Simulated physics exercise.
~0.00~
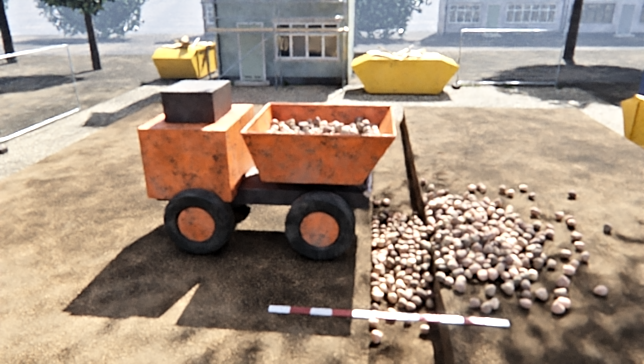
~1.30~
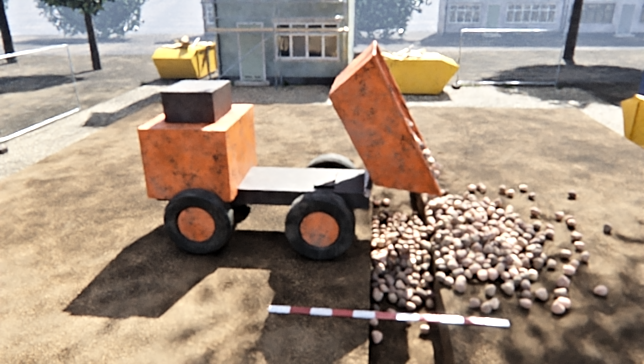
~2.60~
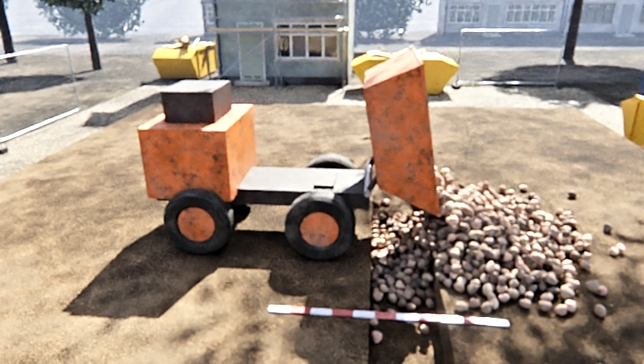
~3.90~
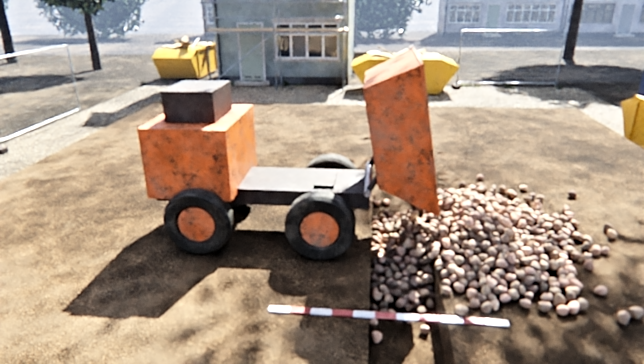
At the start, an orange dump truck stands side-on on bare ground, its skip level and full of round, brownish stones, with more stones lying loose in and beyond a narrow trench to its right. The skip then tips steeply towards the right, its lower edge dropping over the trench. It swings up further until nearly upright, and the stones pour out, swelling the heap beyond the trench. A few stones roll outwards to the right. At the end, the skip stays steeply raised above the trench, beside a broad, spread-out pile.
